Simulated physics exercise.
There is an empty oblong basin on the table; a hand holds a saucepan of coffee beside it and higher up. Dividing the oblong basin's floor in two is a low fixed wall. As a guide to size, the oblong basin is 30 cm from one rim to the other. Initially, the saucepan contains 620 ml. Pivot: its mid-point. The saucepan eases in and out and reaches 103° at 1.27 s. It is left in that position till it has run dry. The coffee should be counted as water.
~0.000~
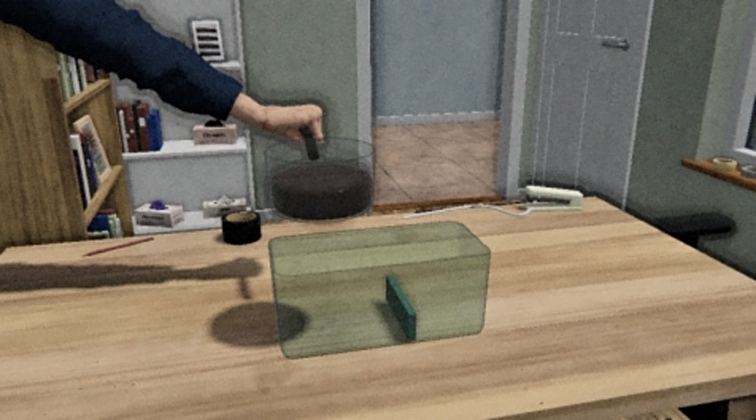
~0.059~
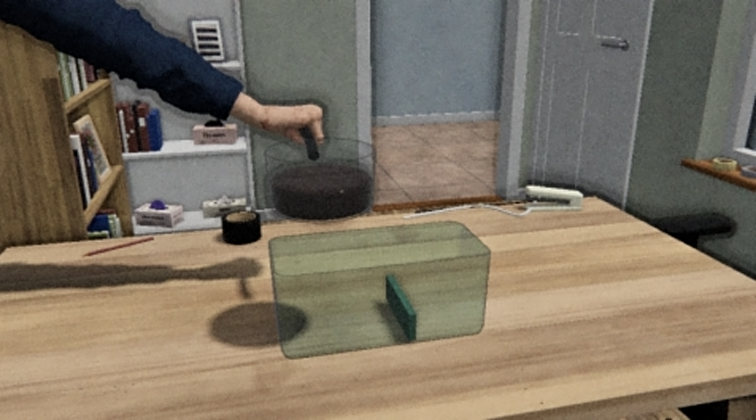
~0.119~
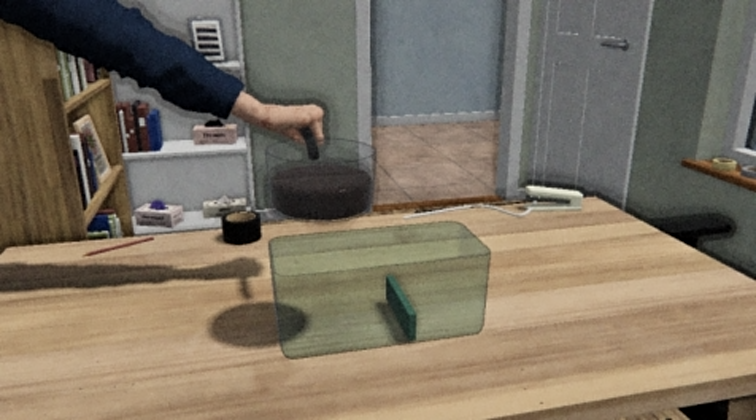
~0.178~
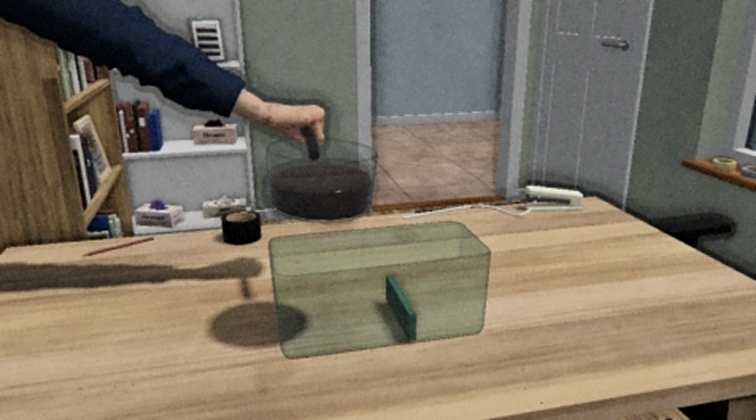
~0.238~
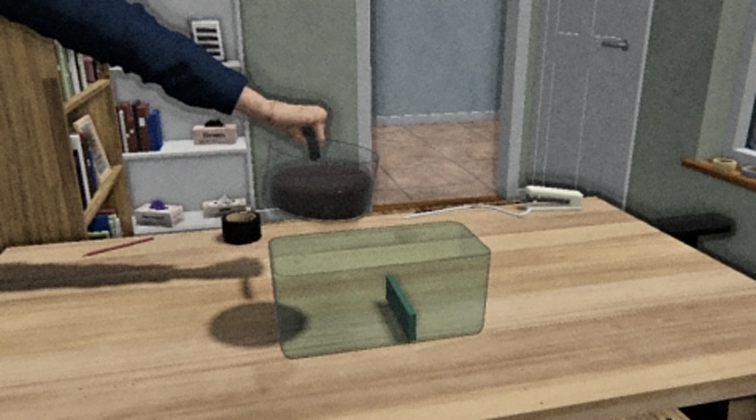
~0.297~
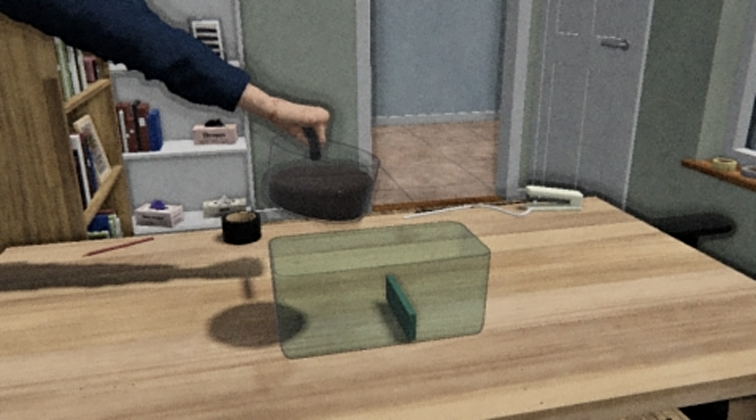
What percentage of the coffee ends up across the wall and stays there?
About 57 per cent.
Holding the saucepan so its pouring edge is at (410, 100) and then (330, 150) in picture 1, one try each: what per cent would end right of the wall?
Around 80 per cent first, around 0 per cent next.
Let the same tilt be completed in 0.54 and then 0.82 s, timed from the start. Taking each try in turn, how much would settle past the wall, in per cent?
30 per cent first, 40 per cent second.
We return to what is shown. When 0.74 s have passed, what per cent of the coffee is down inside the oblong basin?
5 %, more or less.
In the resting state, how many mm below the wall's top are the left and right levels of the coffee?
Looks like roughly 32 mm on the left and roughly 18 mm on the right.
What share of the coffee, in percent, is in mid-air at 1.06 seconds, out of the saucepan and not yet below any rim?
Near 10 percent.
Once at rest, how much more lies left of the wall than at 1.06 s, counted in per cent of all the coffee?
Near 24 percent, more or less.
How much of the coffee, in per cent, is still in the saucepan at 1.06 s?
20 per cent or thereabouts.
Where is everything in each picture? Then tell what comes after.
In the first frame, tilt 0°; pouring edge (373, 148); surface from (269, 180) to (370, 173); the oblong basin's rim runs from (271, 258) to (475, 238); the wall's top is at (400, 294).
In the second frame, tilt 1°; pouring edge (373, 148); surface from (269, 180) to (370, 173).
In the third frame, tilt 2°; pouring edge (374, 150); surface from (269, 180) to (370, 174).
In the fourth frame, tilt 5°; pouring edge (375, 152); surface from (270, 180) to (370, 174).
In the fifth frame, tilt 9°; pouring edge (377, 156); surface from (269, 180) to (370, 174).
In the sixth frame, tilt 13°; pouring edge (378, 160); surface from (268, 180) to (371, 174).
By 0.74 s the tilt is 65° and 74 per cent is still to pour, 2 is left of the wall and 3 right of it.
By 1.06 s the tilt is 96° and 19 per cent is still to pour, 19 is left of the wall and 53 right of it.
By 1.40 s the tilt is 103° and 1 per cent is still to pour, 41 is left of the wall and 56 right of it.
By 1.77 s the tilt is 103° and 0 per cent is still to pour, 43 is left of the wall and 57 right of it.
At rest 43 per cent lies left of the wall, 57 right of it and 0 outside.
